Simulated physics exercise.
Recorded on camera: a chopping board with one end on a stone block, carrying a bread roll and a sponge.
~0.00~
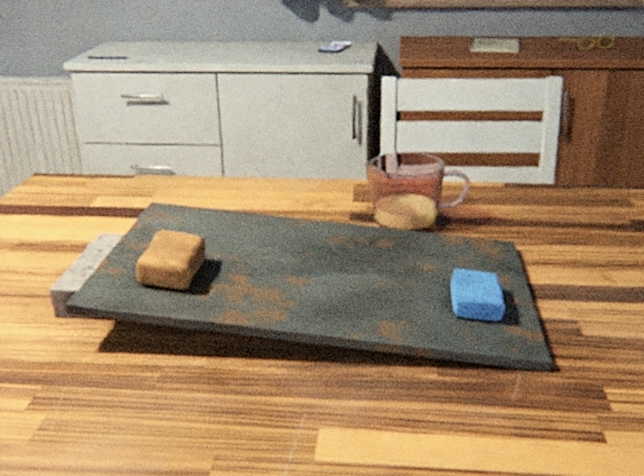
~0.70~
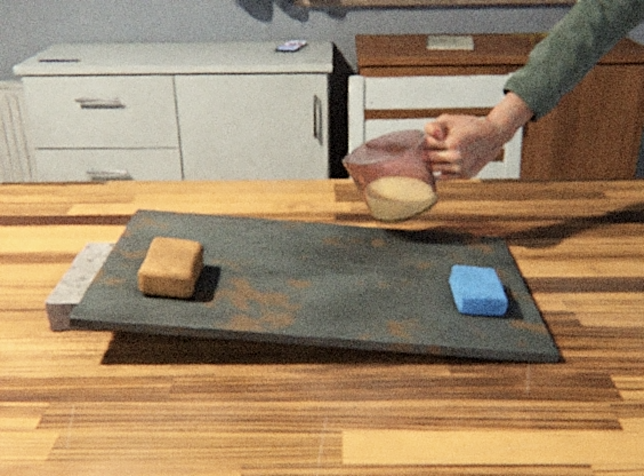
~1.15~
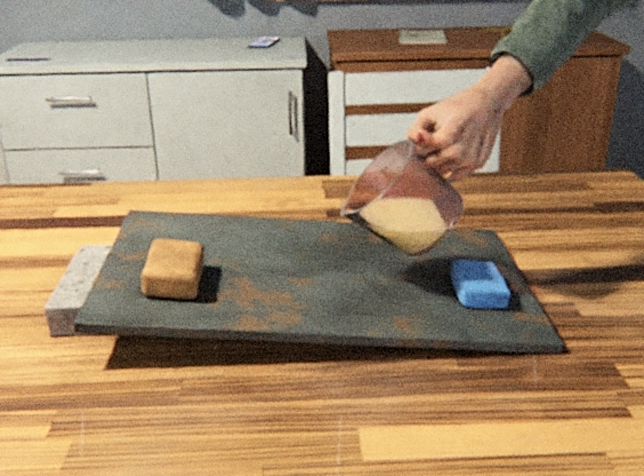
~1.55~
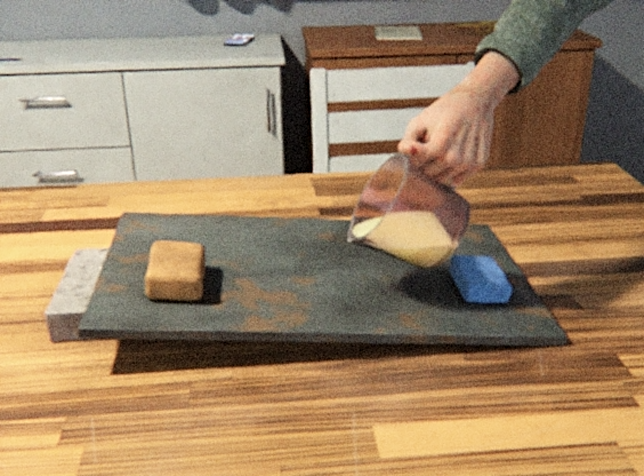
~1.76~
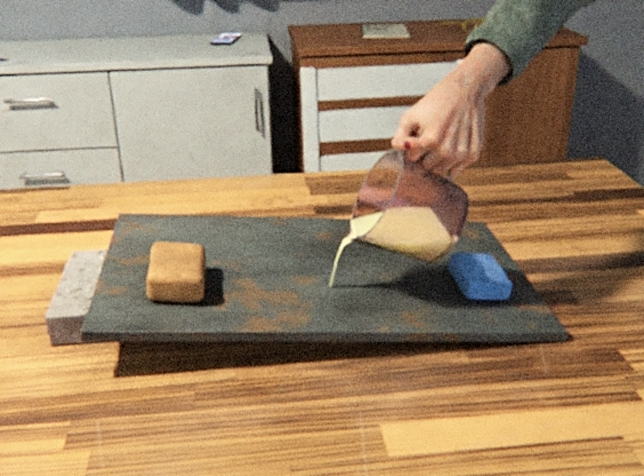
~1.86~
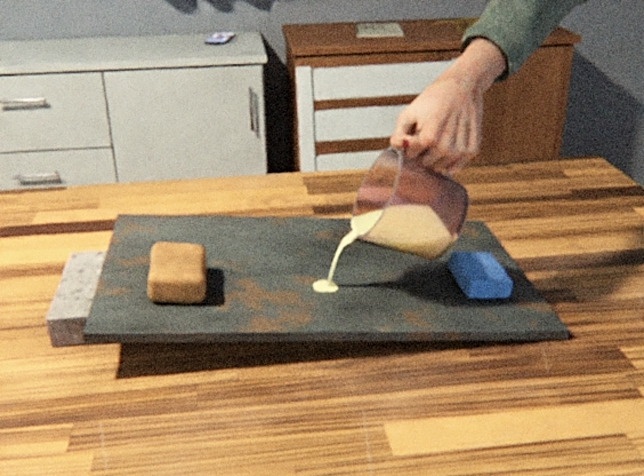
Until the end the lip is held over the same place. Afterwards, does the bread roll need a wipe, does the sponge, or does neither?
Bread roll - dry; sponge - wet.
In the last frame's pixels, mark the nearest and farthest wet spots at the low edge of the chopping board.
The wet part runs from about (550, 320) to (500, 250).
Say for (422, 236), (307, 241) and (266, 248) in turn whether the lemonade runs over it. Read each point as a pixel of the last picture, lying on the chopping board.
Lab note - spot 1: No contact; spot 2: No contact; spot 3: No contact.
Around 2.6 s, it runs down to the right; the bread roll is still dry; the sponge is still dry.
Around 5.6 s, it runs down to the right and off the end; the bread roll is still dry; the sponge is wet along its edge.
Around 10.3 s, it runs down to the right and off the end; the bread roll is still dry; the sponge is wet along its edge.
